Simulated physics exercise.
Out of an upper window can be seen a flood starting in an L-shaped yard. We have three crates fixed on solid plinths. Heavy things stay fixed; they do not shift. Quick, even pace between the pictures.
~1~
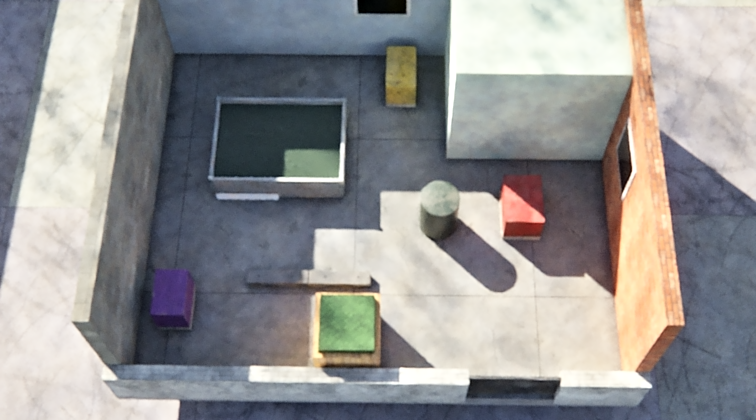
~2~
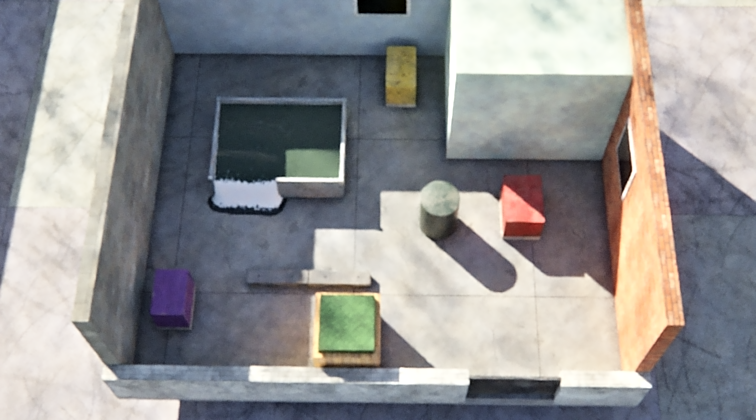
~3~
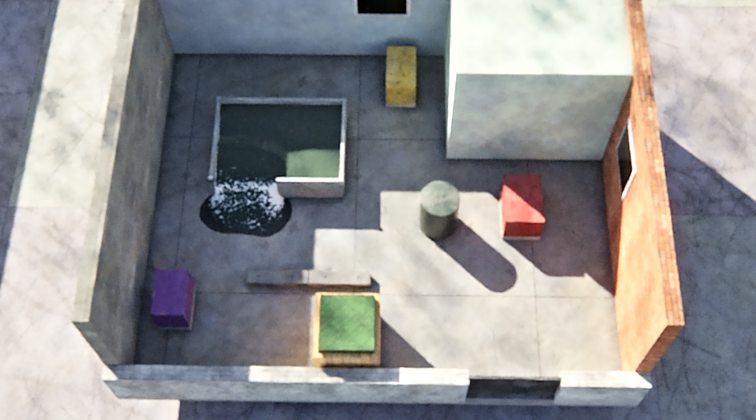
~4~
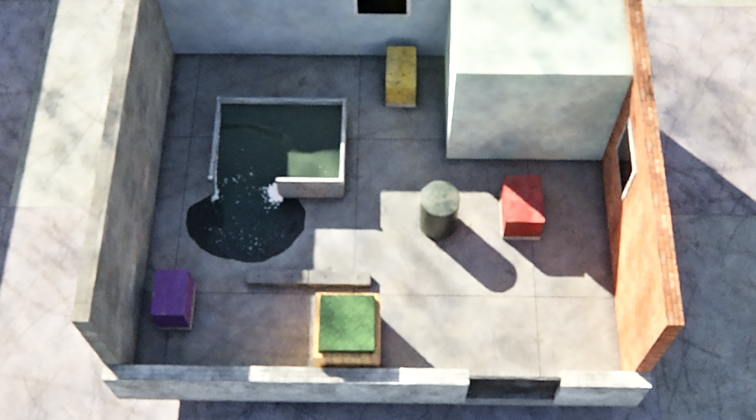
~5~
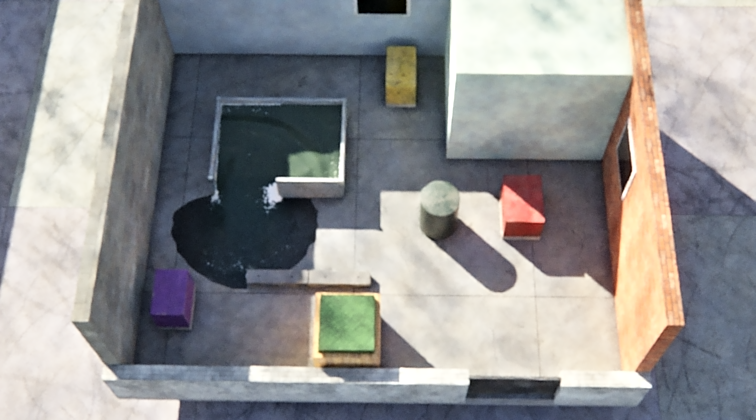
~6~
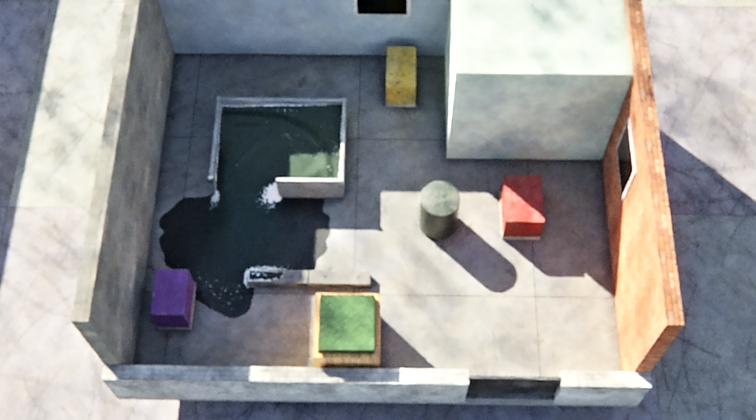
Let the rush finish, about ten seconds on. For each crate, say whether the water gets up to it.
At the end, the red crate will have no water on it; the purple crate will have water on it; the yellow crate will have no water on it.
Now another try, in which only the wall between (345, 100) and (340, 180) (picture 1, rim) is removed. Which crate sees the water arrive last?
Last: The purple-painted one.
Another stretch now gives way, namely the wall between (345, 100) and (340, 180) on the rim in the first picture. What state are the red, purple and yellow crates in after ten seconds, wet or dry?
I'd say the red crate is overrun, while the purple crate stays clear and the yellow crate is overrun.
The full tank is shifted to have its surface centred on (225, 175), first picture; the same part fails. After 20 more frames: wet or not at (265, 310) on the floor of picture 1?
Submerged.
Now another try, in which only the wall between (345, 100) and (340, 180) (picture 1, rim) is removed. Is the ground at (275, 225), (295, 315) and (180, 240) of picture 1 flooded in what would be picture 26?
Spared; spared; spared.
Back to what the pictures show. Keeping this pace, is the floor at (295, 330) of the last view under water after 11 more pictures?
That spot: Submerged.
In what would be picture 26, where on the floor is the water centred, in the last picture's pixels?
The water's centre sits above (259, 239).
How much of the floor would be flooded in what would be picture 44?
That works out at 65 %.
A moment on, water covers 20 % of the floor; the red crate not reached, the purple crate water round its plinth, the yellow crate not reached.
Next, water covers 30 % of the floor; the red crate not reached, the purple crate water round its plinth, the yellow crate not reached.
Then, water covers 40 % of the floor; the red crate water round its plinth, the purple crate water round its plinth, the yellow crate not reached.
Later, water covers 65 % of the floor; the red crate water round its plinth, the purple crate water round its plinth, the yellow crate water round its plinth.
In the end, water covers 90 % of the floor; the red crate stayed above the water, the purple crate was topped, the yellow crate stayed above the water.
